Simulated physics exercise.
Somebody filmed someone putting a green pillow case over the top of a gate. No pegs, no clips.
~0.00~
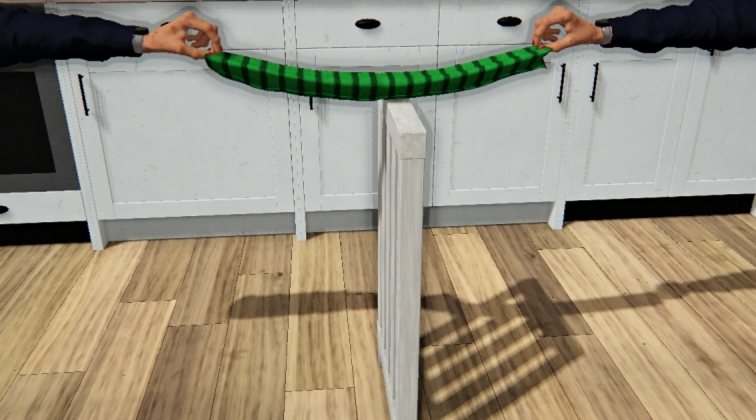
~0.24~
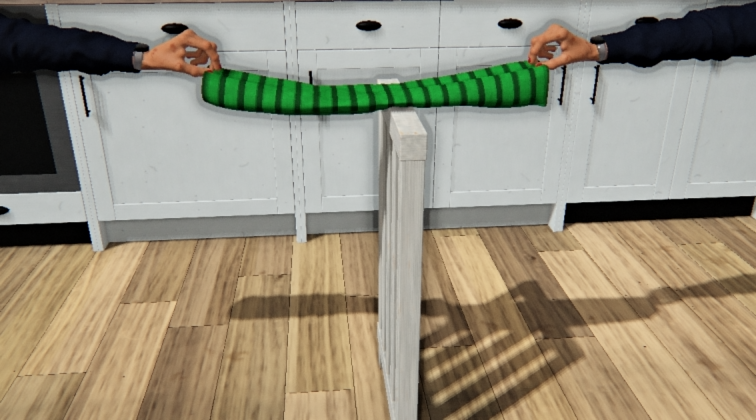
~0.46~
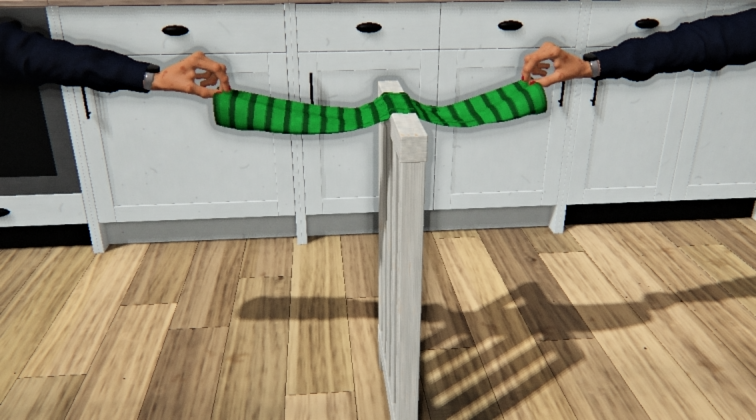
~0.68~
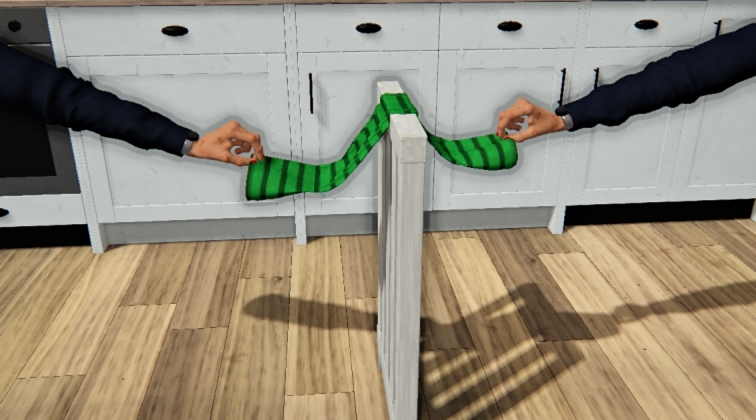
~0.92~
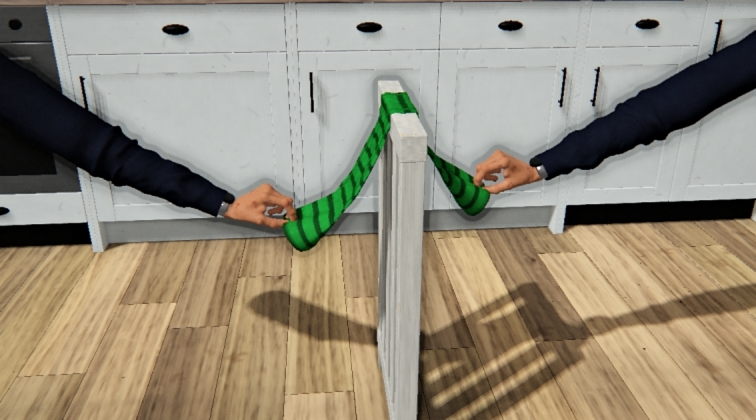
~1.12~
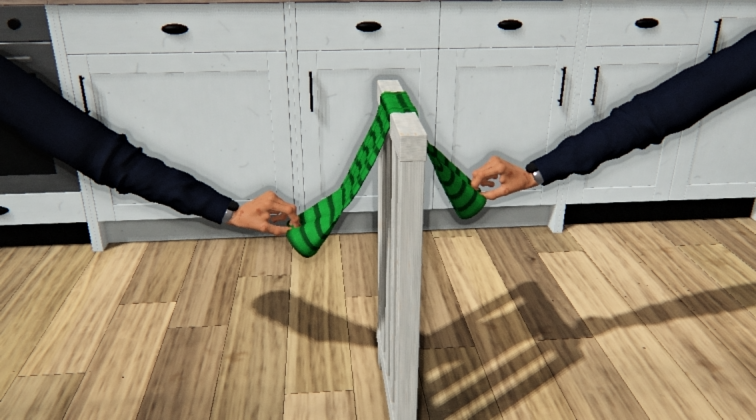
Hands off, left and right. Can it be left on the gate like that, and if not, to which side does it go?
Outcome: The green pillow case hangs there.
By 1.32 s, pillow case hanging on both sides, left end near (327, 256), right end near (443, 216).
By 1.68 s, pillow case hanging on both sides, left end near (383, 264), right end near (412, 223).
By 2.68 s, pillow case hanging on both sides, left end near (381, 264), right end near (413, 223).
When it is over, pillow case hanging on both sides, left end near (381, 264), right end near (411, 223). The green pillow case keeps its place.
